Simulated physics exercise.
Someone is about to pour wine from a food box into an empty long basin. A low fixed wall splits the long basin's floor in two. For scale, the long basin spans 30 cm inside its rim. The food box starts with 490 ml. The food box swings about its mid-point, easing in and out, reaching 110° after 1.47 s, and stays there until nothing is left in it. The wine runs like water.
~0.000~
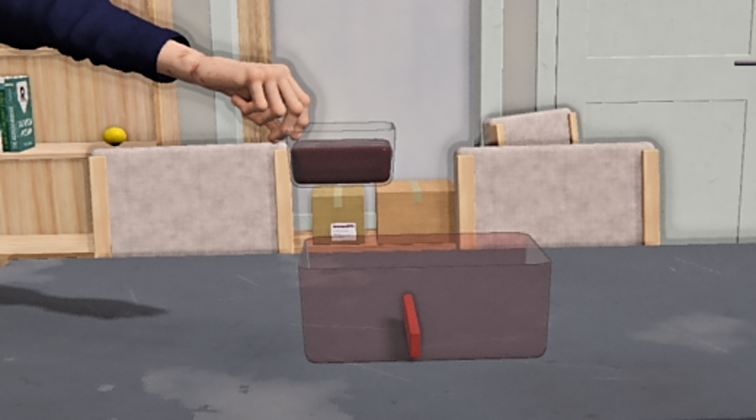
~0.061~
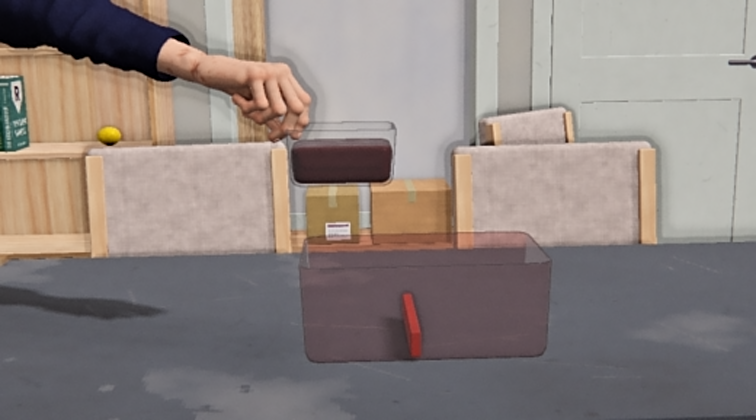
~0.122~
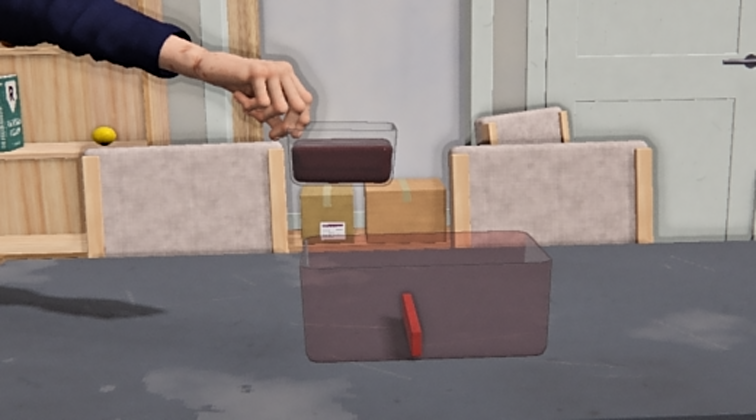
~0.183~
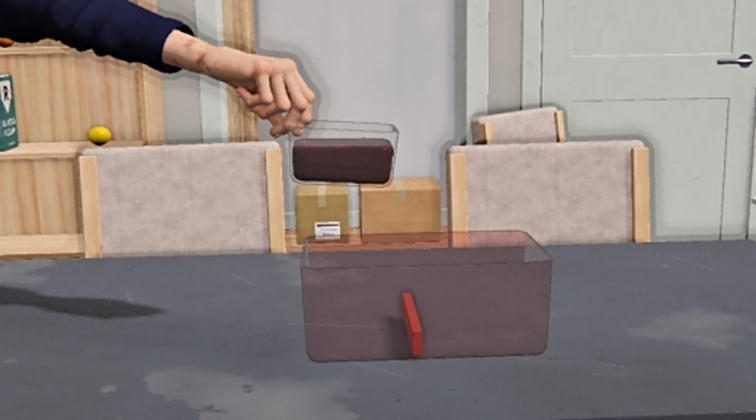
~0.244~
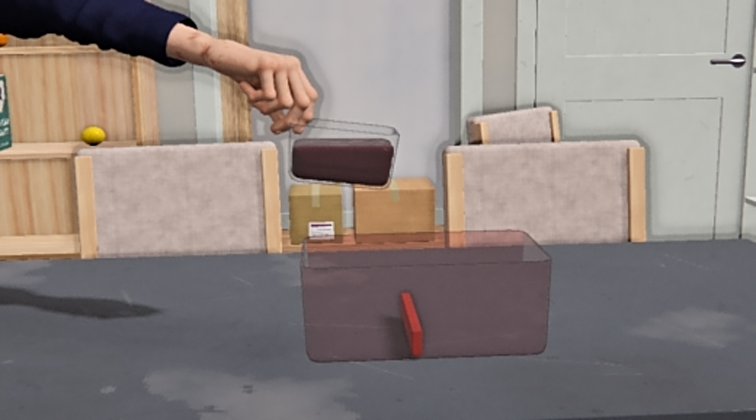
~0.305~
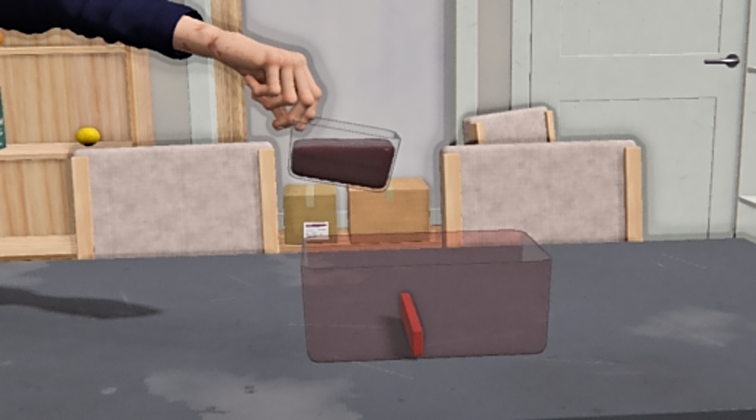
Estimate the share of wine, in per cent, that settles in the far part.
Roughly 78 per cent is past the wall.
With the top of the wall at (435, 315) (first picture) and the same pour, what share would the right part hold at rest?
Then about 65 per cent.
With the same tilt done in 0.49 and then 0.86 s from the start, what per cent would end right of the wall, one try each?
In turn about 70 and 75 per cent.
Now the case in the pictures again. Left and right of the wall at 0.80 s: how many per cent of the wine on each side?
Some 0 per cent left and 16 right.
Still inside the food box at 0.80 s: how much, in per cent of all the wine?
About 52 per cent.
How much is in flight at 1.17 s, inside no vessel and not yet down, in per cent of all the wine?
About 7 per cent.
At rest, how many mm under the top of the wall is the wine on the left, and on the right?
Left about 28 mm, right about 16 mm.
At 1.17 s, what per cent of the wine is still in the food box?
Some 8 per cent.
Then, 0.80 s in, the tilt is 63° and 53 per cent is still to pour, 0 is left of the wall and 16 right of it.
Then, 1.17 s in, the tilt is 99° and 8 per cent is still to pour, 10 is left of the wall and 74 right of it.
Then, 1.55 s in, the tilt is 110° and 0 per cent is still to pour, 21 is left of the wall and 78 right of it.
Then, 1.97 s in, the tilt is 110° and 0 per cent is still to pour, 21 is left of the wall and 78 right of it.
Finally, 21 per cent lies left of the wall, 78 right of it and 1 outside.
